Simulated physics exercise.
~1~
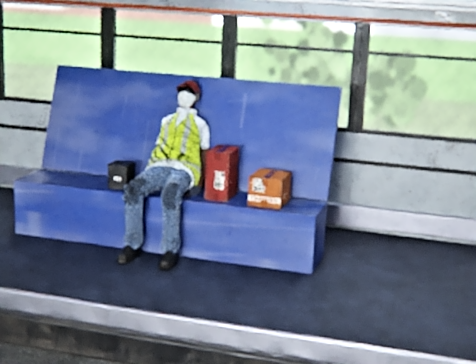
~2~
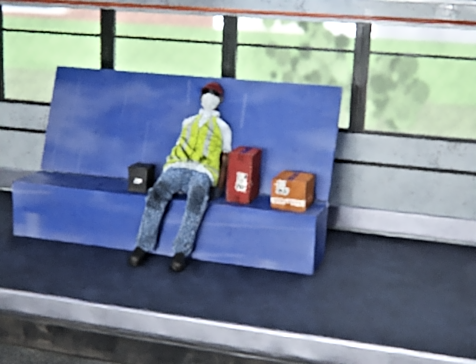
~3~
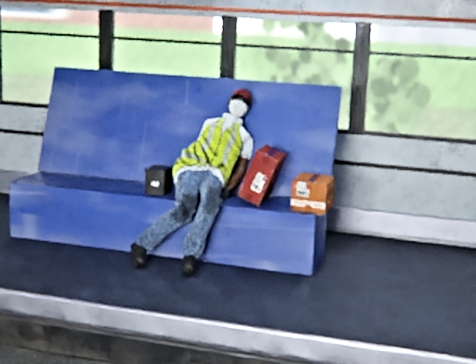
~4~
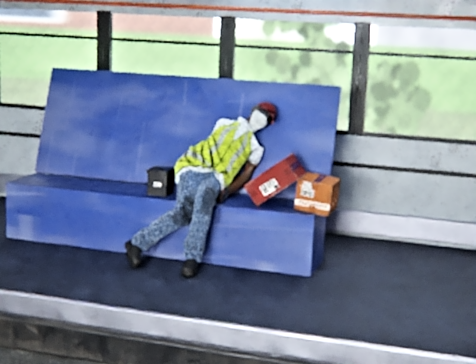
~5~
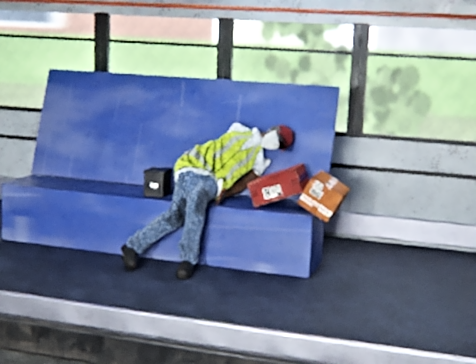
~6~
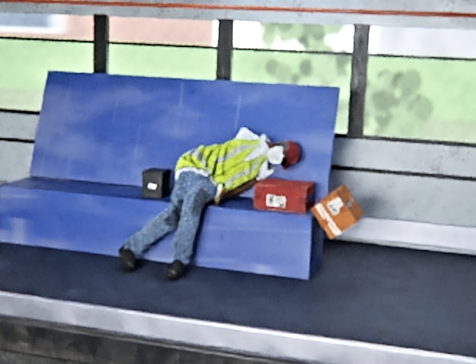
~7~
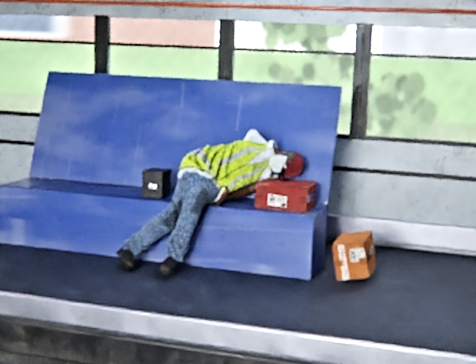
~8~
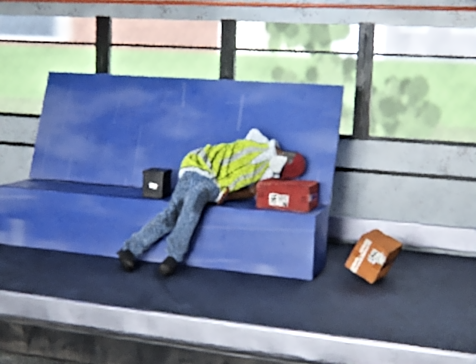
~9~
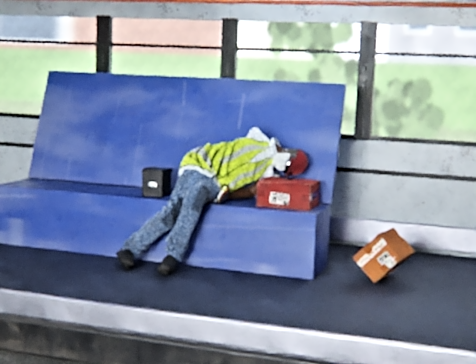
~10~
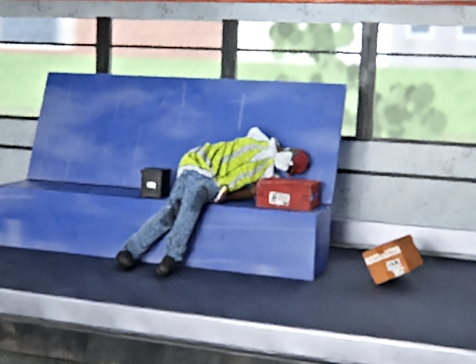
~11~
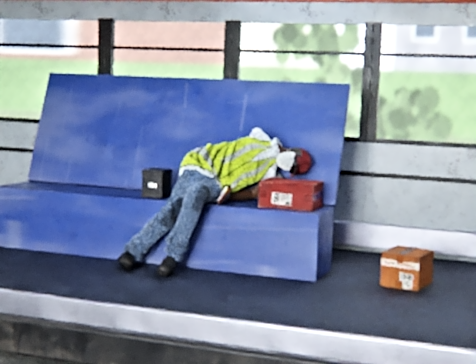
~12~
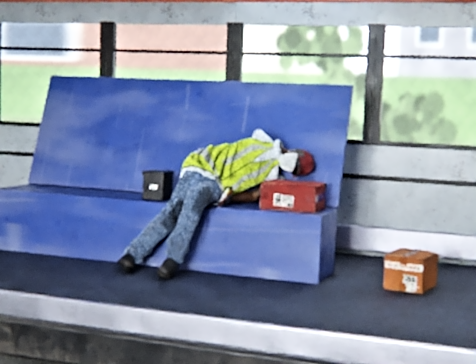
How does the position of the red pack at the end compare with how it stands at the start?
At the start the red pack stands upright on the bench, but by the end it lies on its side.
